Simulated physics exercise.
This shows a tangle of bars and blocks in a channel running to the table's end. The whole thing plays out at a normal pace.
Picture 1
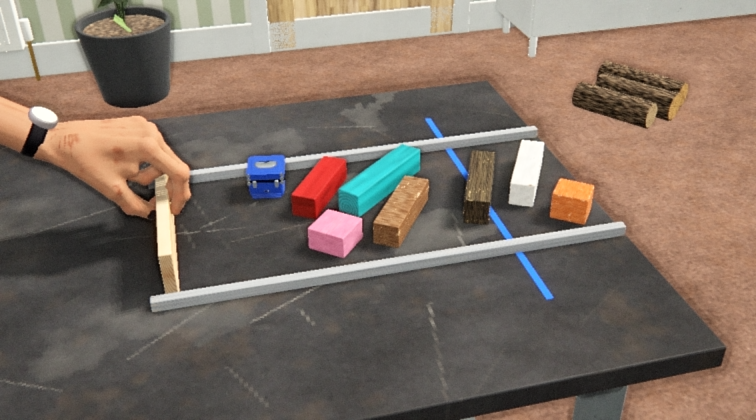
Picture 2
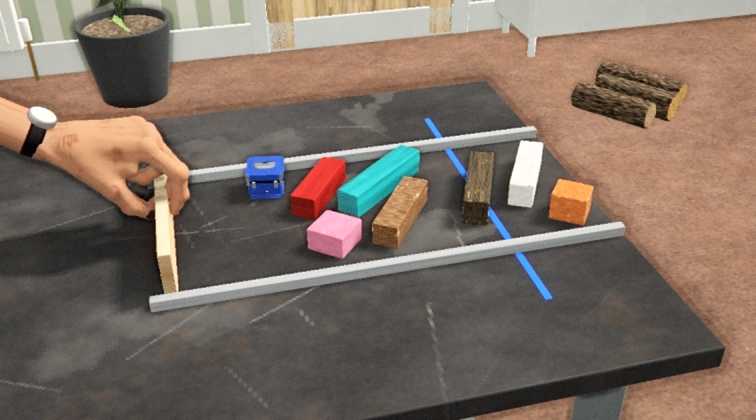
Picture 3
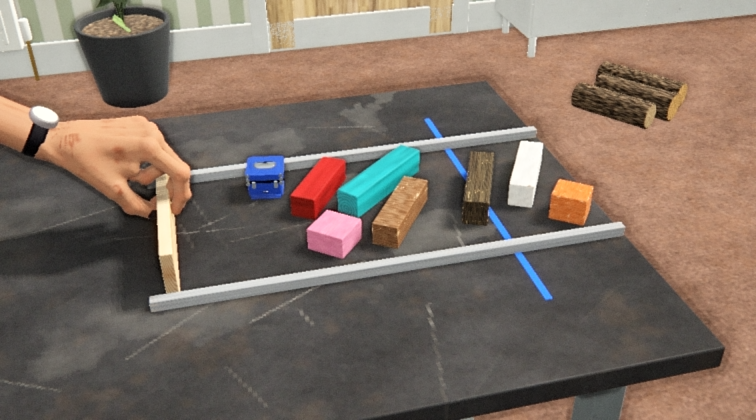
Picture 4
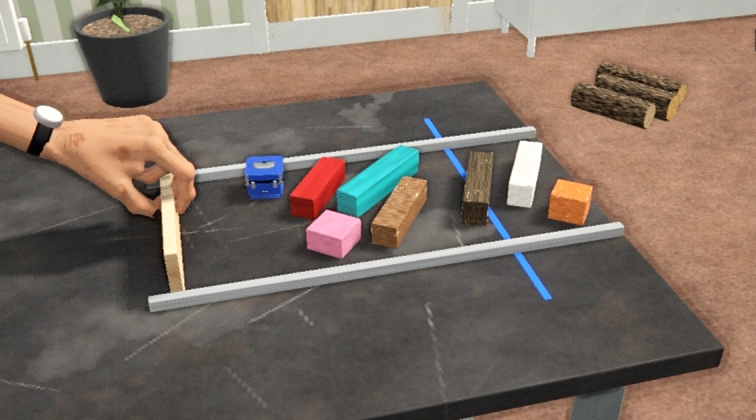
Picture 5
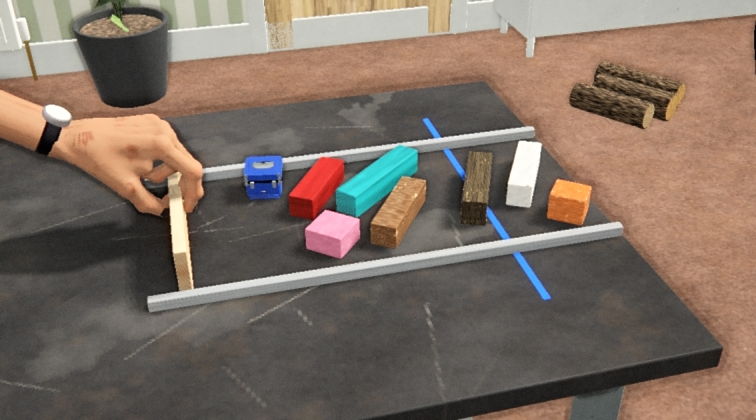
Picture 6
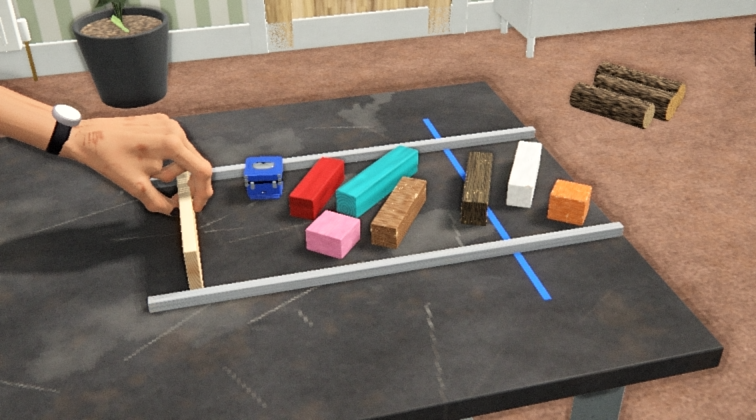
A hand slid an upright wooden board a short way to the right between two grey rails, while the coloured blocks and bars ahead of it stayed still around the blue tape line.
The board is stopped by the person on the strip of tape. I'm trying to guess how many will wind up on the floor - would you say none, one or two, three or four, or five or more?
I would say one or two.
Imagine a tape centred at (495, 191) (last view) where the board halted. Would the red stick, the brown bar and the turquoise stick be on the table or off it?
As for the red stick, it keeps its place; the brown bar keeps its place; the turquoise stick keeps its place.
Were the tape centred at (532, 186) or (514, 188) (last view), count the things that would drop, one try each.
Try by try, 5 and 3.
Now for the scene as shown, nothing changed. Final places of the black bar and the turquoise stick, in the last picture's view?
In the last picture the black bar sits around (561, 180) and the turquoise stick around (521, 163).
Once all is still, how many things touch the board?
That makes 3.
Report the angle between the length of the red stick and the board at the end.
Misalignment: Close to 40°.
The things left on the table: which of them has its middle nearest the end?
That's the orange block.
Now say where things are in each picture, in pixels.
In the first picture, orange block (572, 202); white bar (527, 172); black bar (480, 186); board (166, 217); tape (478, 193).
In the second picture, white bar (526, 173); turquoise stick (380, 180).
In the third picture, black bar (479, 187); pink block (335, 234).
In the fourth picture, orange block (570, 202); red stick (318, 187).
In the fifth picture, white bar (524, 173); board (178, 215).
In the sixth picture, orange block (570, 202); white bar (525, 173); black bar (477, 187); board (188, 214); tape (476, 194).
Soon after, none off yet; orange block at rest near (570, 202); white bar at rest near (525, 173); black bar at rest near (477, 187).
Then, none off yet; orange block at rest near (570, 202); white bar at rest near (525, 173); black bar moving near (484, 187).
By the end, the number that fall off is one or two; fallen, white bar.
